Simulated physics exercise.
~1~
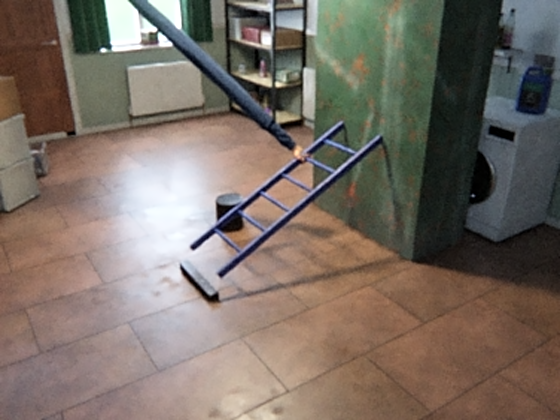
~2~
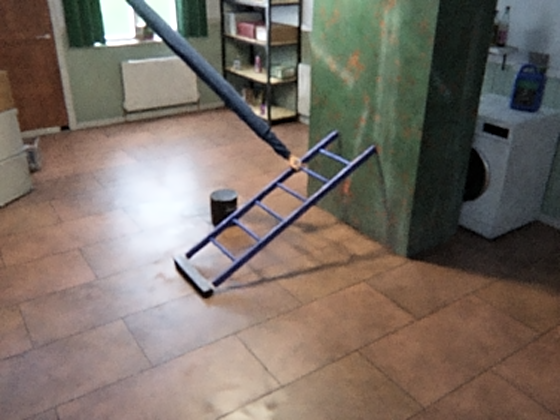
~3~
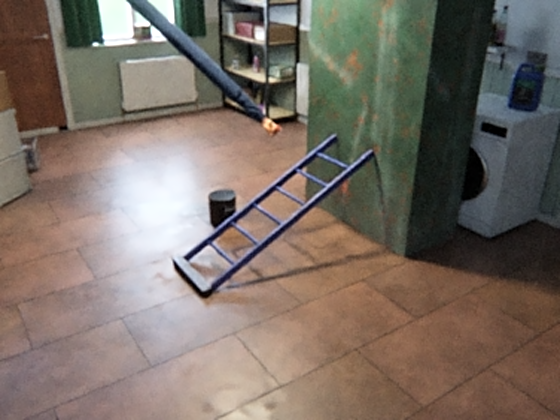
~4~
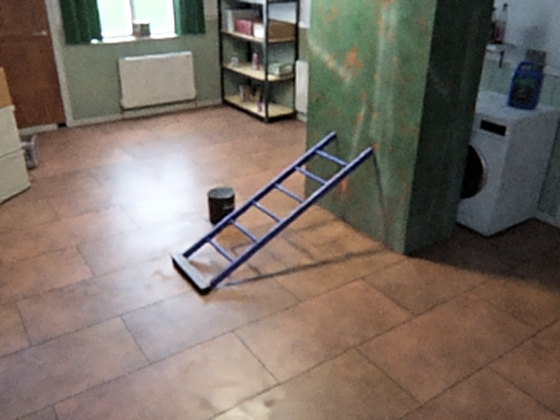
Blue ladder being set at a slant against a green pillar, then staying propped on its own after the hand withdraws.
